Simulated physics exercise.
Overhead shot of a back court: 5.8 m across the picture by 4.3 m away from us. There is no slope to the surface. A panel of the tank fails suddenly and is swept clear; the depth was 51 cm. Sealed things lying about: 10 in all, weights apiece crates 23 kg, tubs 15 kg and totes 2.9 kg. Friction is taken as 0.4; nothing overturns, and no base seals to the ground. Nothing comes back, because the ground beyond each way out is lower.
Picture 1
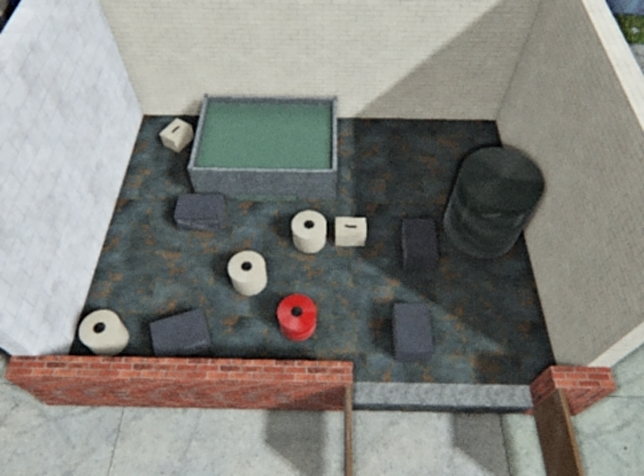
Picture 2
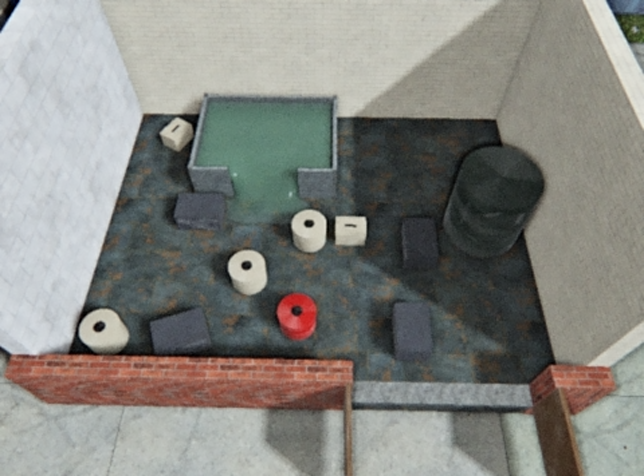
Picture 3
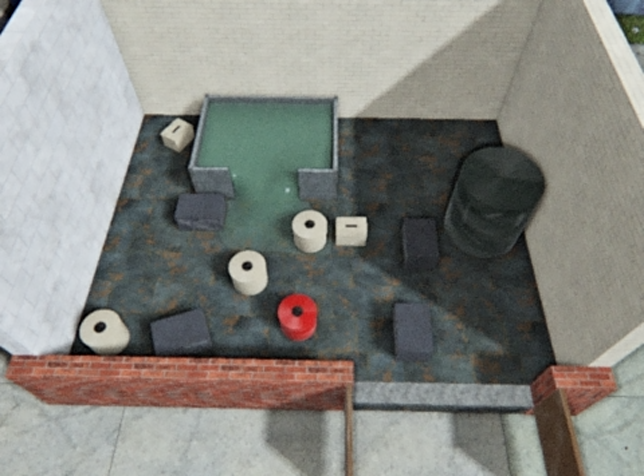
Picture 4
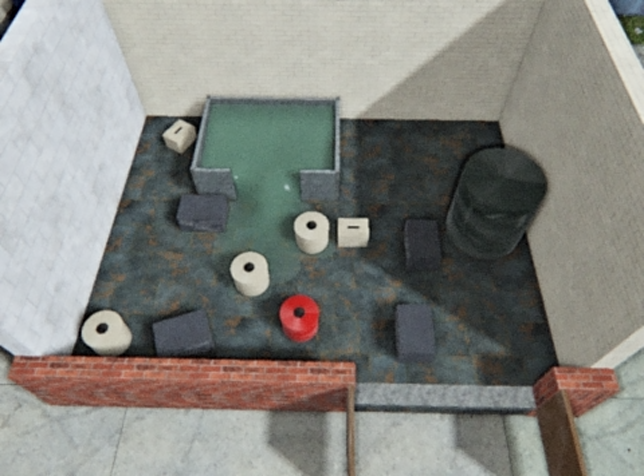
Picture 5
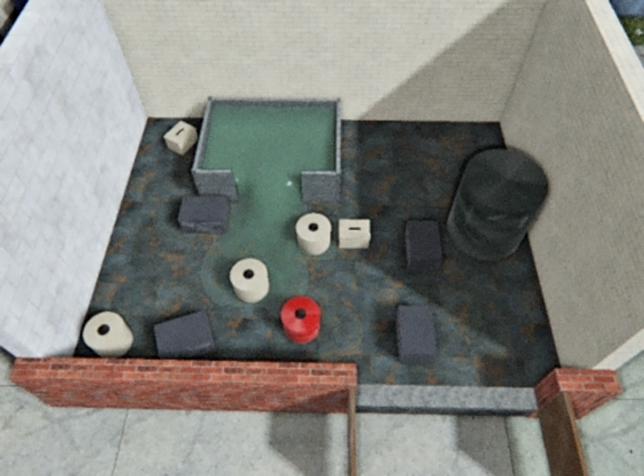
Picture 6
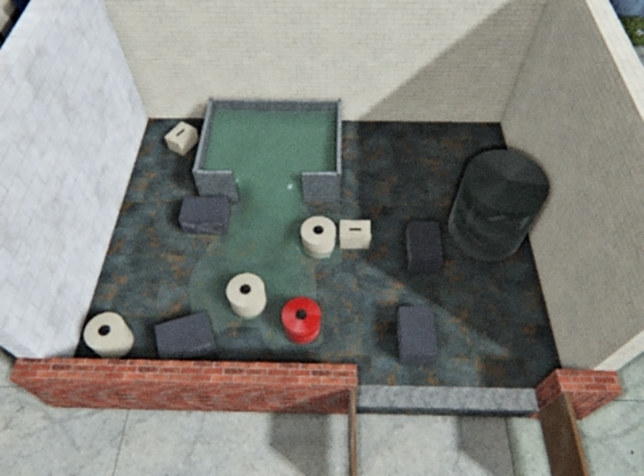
The clip shows a walled court from above as a gap opens in the front of a tank and greenish water spreads across the dark floor, nudging two cream tubs slightly while the red tub stays in place.
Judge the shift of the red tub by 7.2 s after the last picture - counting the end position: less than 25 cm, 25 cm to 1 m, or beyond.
Its displacement will be large.
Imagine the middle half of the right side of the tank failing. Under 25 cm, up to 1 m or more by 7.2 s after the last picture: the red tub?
Result: The red tub remains where it was.
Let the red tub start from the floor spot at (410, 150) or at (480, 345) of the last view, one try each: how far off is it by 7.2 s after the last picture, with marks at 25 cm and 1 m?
Nearly still; nearly still.
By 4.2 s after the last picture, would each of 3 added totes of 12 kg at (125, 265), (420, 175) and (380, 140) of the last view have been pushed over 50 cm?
Going through them in the order asked, they come out clear of the mark, shy of the mark and shy of the mark.
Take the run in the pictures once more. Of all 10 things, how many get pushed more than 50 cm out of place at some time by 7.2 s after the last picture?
The count comes to 8.
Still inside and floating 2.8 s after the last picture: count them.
At that time, 2.
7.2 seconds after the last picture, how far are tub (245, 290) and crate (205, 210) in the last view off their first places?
Lab note - net shifts in order: 120 cm; 5 cm.
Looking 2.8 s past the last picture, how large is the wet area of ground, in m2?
I'd estimate close to 16 m2.
Then, 0.9 s after the last picture the red tub is near (338, 353), 0.6 m from its start, aground; 0 of 10 are out; 1 afloat.
Then, 2.8 s after the last picture the red tub has gone out; 1 of 10 are out; 2 afloat.
Then, 4.8 s after the last picture the red tub has gone out; 1 of 10 are out; 2 afloat.
Then, 7.2 s after the last picture the red tub has gone out; 1 of 10 are out; 1 afloat.
